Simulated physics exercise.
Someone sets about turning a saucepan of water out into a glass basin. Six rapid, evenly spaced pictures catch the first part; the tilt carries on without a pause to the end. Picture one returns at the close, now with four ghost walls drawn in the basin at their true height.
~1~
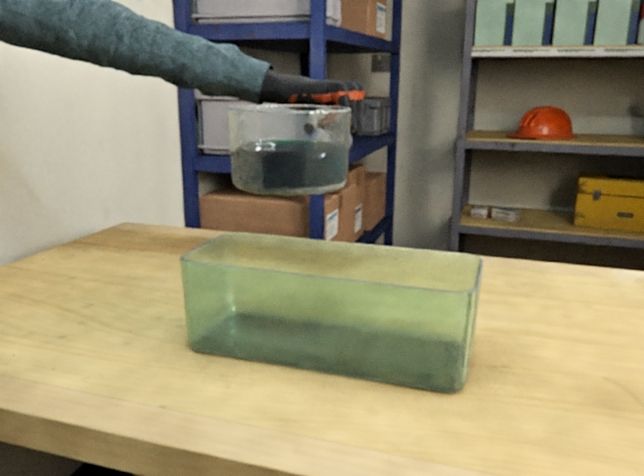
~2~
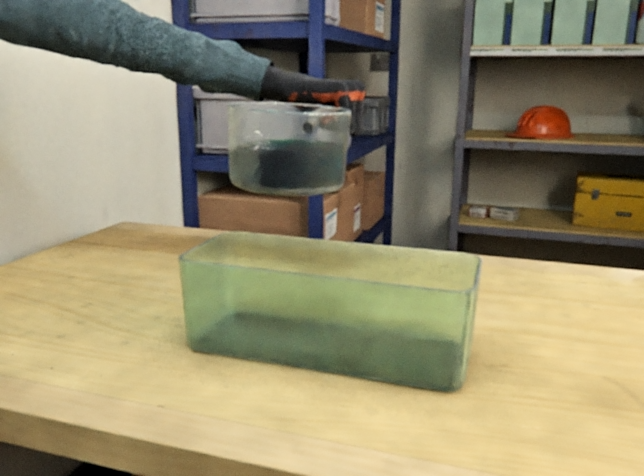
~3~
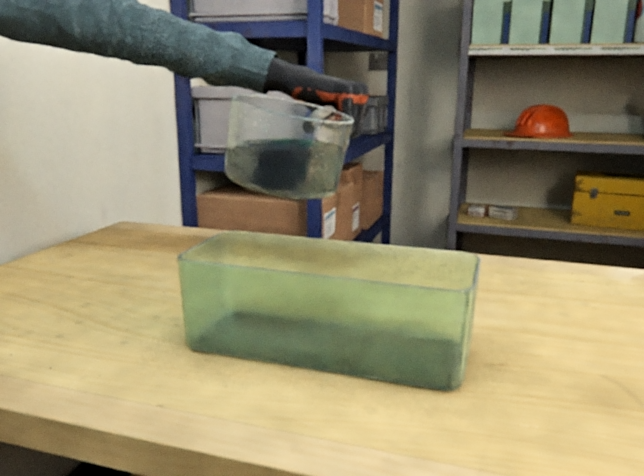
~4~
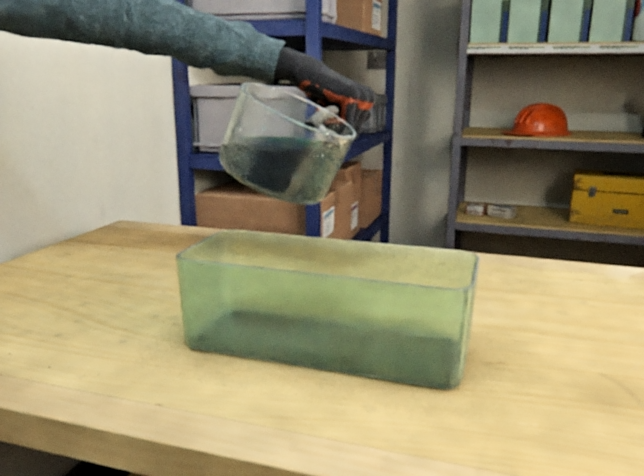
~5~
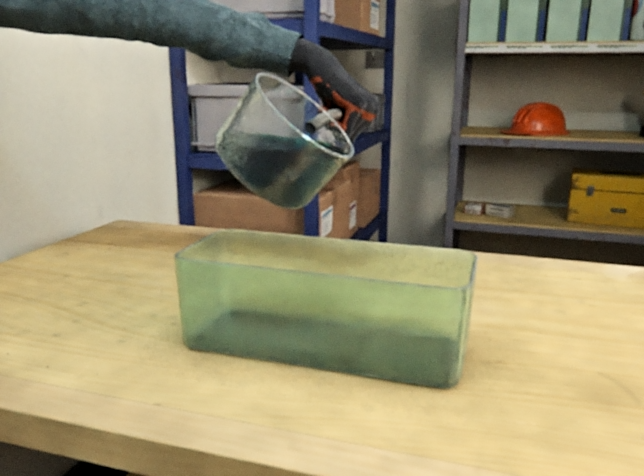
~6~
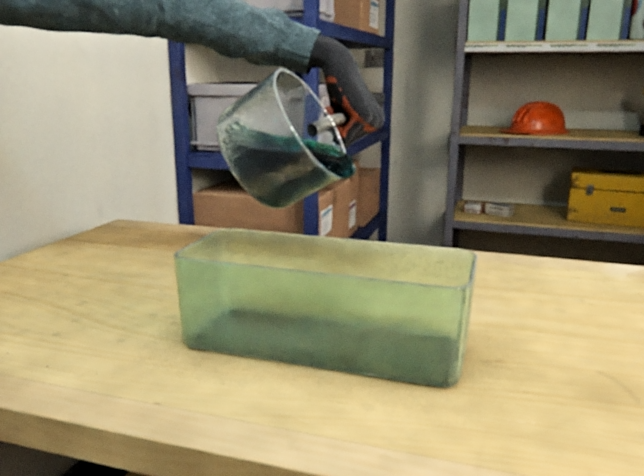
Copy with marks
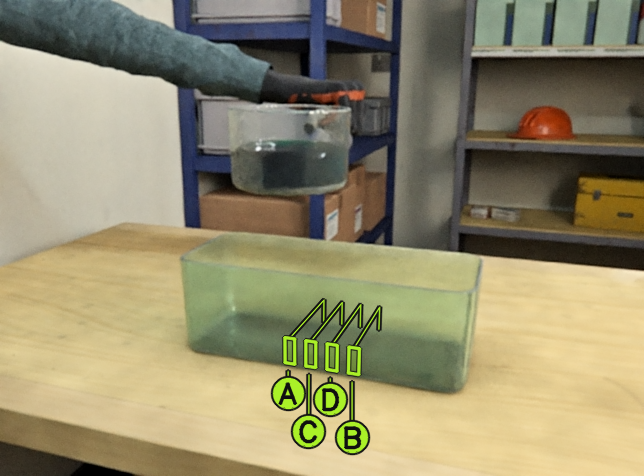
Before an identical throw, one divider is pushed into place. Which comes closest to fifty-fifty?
Use position B.
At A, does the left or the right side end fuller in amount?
More ends on the right.
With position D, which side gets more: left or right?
More ends on the right.
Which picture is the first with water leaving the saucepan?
Picture 6.
In lime, A at (288, 371); B at (352, 381); C at (308, 374); D at (330, 378).
With A, about 10 % ends left of the wall and 88 % right of it.
With B, about 42 % ends left of the wall and 57 % right of it.
With C, about 11 % ends left of the wall and 86 % right of it; 3 % is lost outside.
With D, about 17 % ends left of the wall and 82 % right of it.
